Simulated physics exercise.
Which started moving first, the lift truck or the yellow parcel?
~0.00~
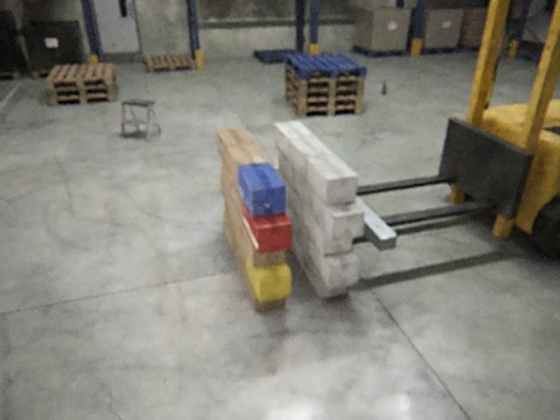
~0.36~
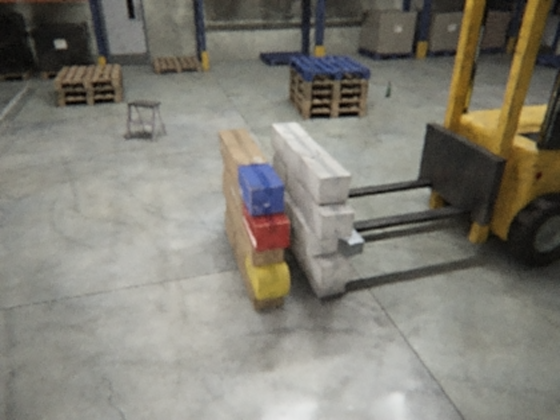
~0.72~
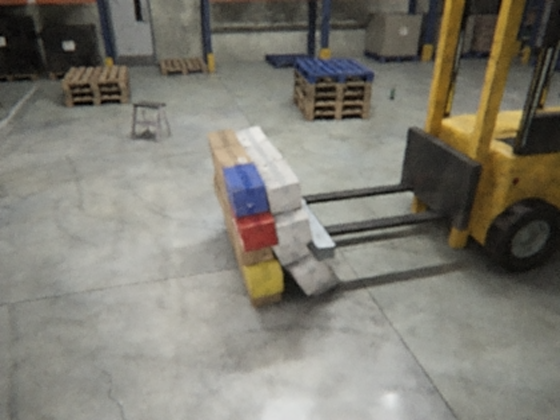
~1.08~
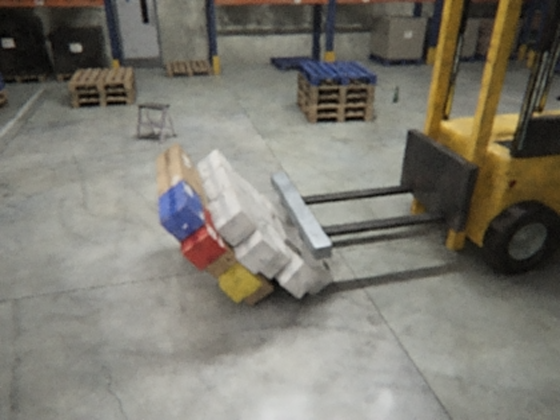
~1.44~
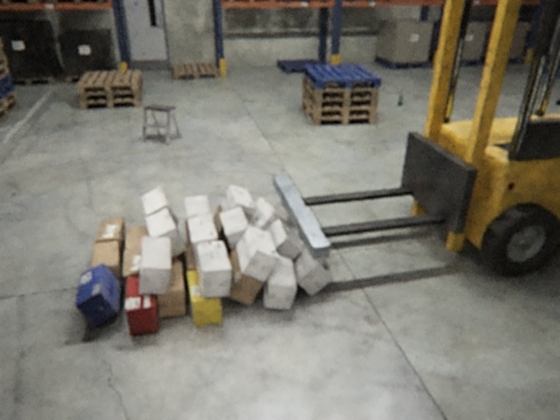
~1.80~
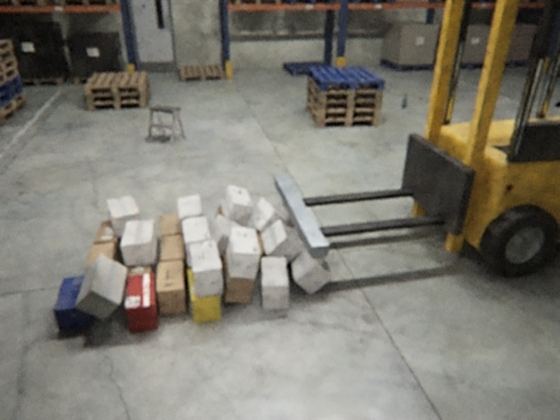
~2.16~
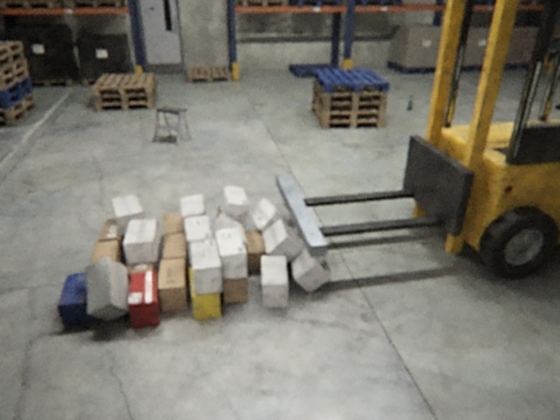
The lift truck started moving first, heading left while the yellow parcel still stayed in place. The yellow parcel only moved later, as the walls tipped over.
